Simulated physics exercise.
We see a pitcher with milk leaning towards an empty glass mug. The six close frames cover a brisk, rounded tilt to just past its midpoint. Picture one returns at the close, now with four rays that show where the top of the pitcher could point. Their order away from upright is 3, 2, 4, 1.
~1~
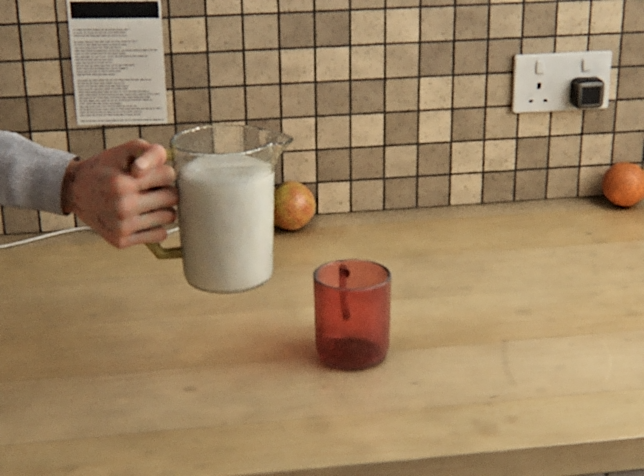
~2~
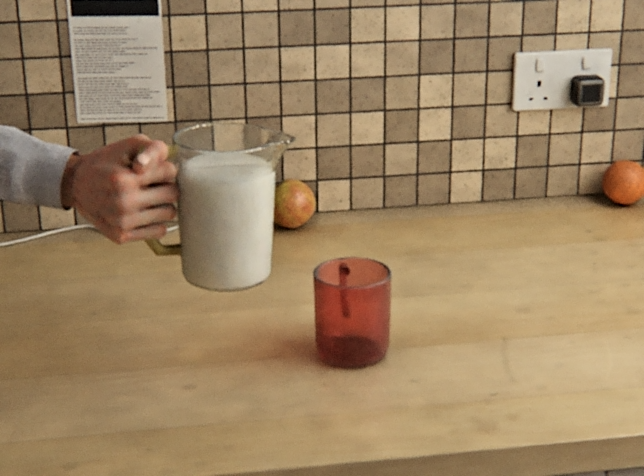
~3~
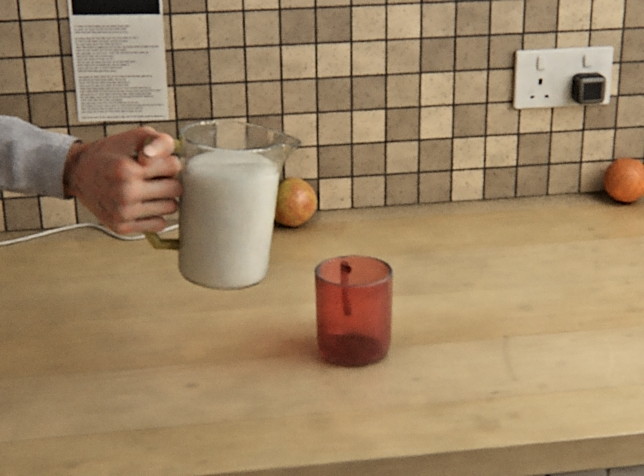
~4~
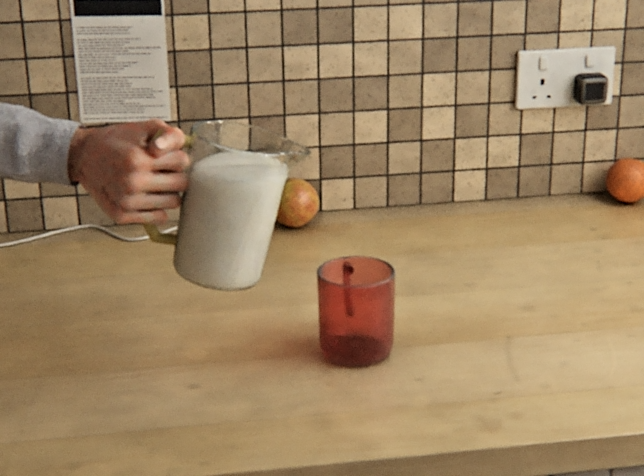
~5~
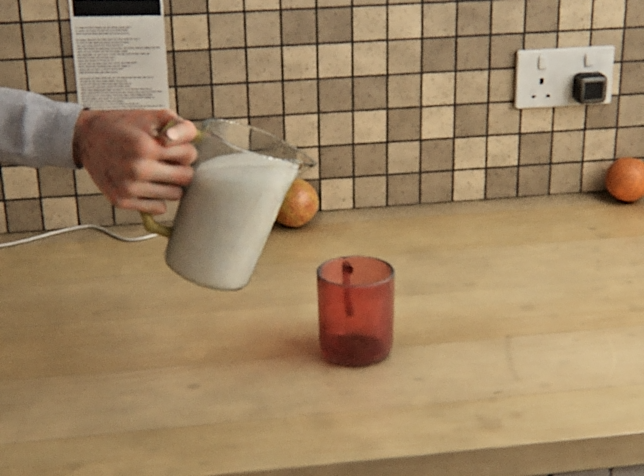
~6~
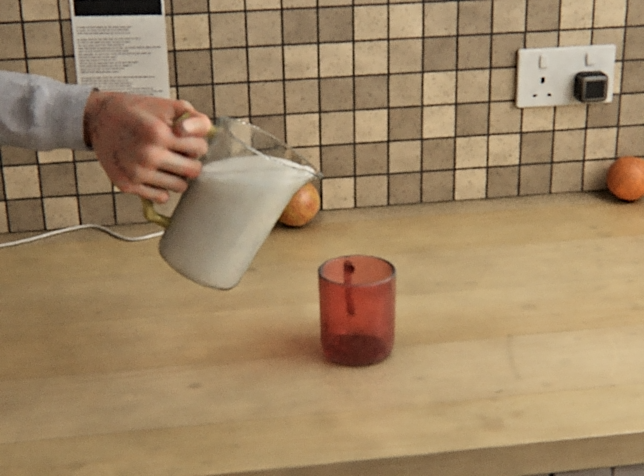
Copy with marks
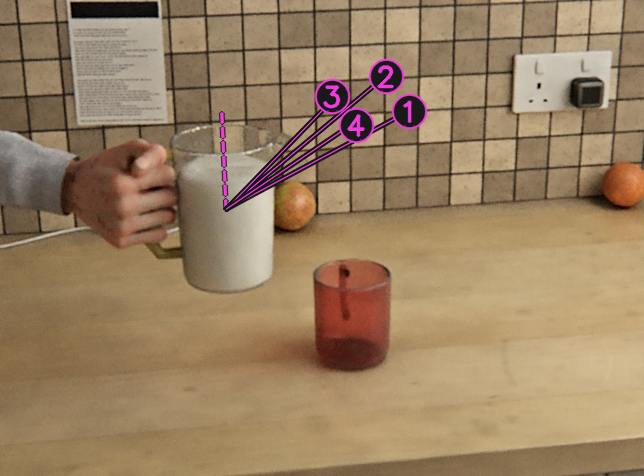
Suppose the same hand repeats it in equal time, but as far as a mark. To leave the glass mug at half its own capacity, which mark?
Use tilt 4.
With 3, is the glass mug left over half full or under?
Under half.
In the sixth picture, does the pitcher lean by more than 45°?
No, it does not.
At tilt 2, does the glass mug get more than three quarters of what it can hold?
No.
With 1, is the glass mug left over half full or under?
Over half.
On the marked copy, 1 at (394, 119); 2 at (372, 86); 3 at (322, 110); 4 at (340, 132).
Choosing 1, the glass mug ends with about 64 % of what it can hold.
Choosing 2, the glass mug ends with about 35 % of what it can hold.
Choosing 3, the glass mug ends with about 23 % of what it can hold.
Choosing 4, the glass mug ends with about 48 % of what it can hold.
